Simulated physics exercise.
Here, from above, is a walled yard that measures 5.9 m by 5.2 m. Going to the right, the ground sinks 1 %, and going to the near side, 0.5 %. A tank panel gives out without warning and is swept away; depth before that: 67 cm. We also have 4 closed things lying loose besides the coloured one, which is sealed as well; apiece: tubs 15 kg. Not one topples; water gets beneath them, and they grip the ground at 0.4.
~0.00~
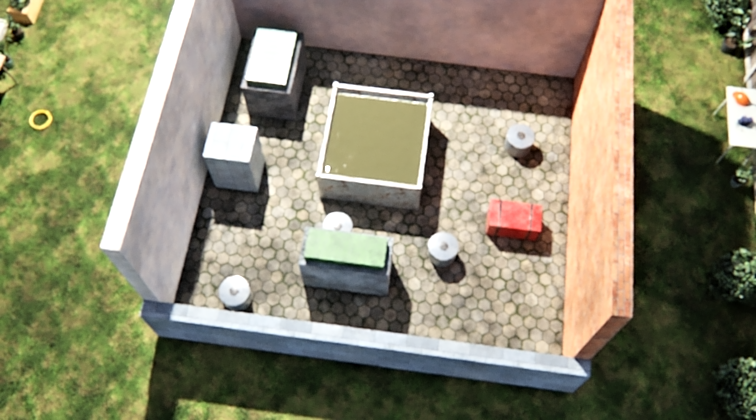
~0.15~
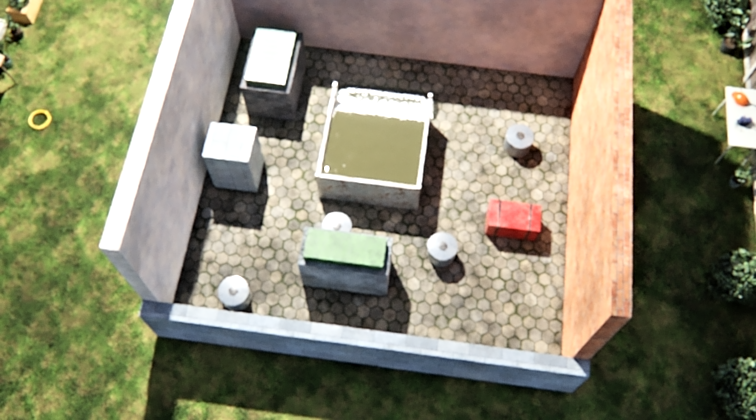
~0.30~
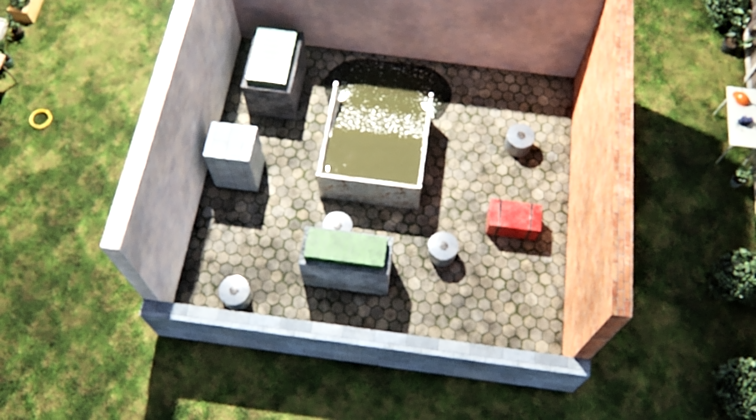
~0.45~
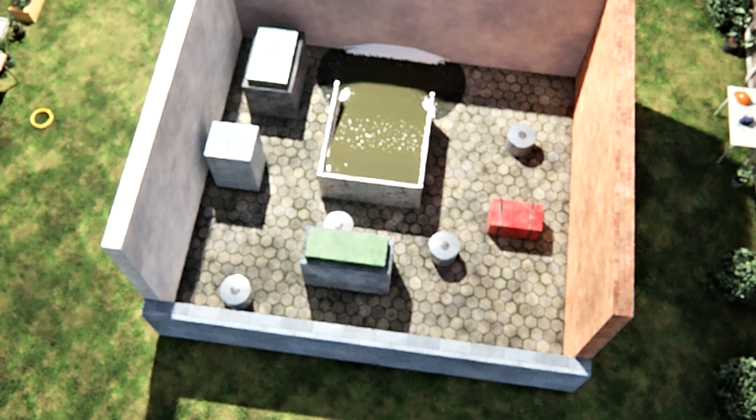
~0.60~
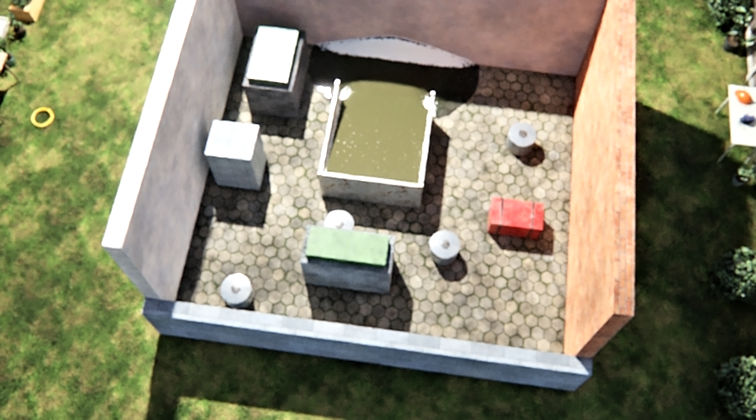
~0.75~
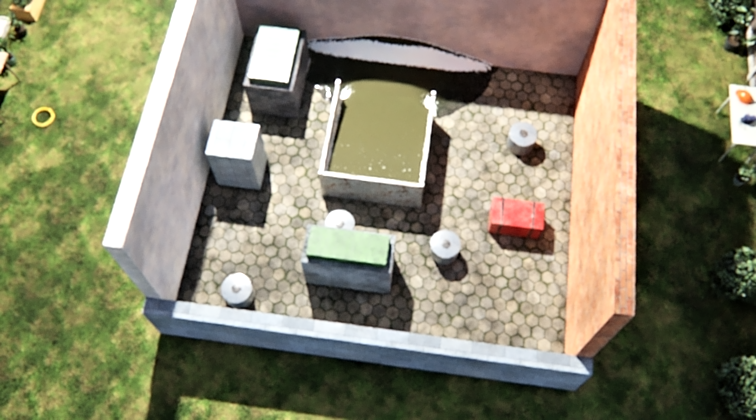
A walled yard held a square tank of murky water whose back side gave way, and the water poured out and spread along the back wall, while the red trunk and other objects barely moved.
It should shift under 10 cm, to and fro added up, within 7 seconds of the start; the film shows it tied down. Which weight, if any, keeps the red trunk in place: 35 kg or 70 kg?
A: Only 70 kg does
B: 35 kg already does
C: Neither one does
Answer: A.
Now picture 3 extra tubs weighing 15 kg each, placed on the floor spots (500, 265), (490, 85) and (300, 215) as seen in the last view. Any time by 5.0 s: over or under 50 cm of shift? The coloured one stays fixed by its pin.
Within it, beyond it, beyond it.
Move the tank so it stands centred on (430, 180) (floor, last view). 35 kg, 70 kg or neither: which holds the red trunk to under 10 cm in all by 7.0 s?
In that case only the heavier mass works.
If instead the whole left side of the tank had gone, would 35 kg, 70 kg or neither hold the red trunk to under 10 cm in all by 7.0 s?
Result: Lesser mass sufficient.
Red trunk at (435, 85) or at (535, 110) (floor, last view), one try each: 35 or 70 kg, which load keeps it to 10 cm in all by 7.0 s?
First spot: No mass works; second spot: No mass works.
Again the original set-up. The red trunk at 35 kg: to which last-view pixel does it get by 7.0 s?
About (503, 248).
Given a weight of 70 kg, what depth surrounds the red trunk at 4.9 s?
Something like 5 centimetres.
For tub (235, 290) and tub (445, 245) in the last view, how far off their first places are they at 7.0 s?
The first has moved 50 cm and the second 0 cm from the start.
After 1.4 s the red trunk would be 0 cm from its start with 35 kg and 0 cm from its start with 70 kg; 0 cm of water round it then.
After 3.1 s the red trunk would be 4 cm from its start with 35 kg and 0 cm from its start with 70 kg; 6 cm of water round it then.
After 4.9 s the red trunk would be 63 cm from its start with 35 kg and 0 cm from its start with 70 kg; 5 cm of water round it then.
After 7.0 s the red trunk would be 63 cm from its start with 35 kg and 0 cm from its start with 70 kg; 5 cm of water round it then.
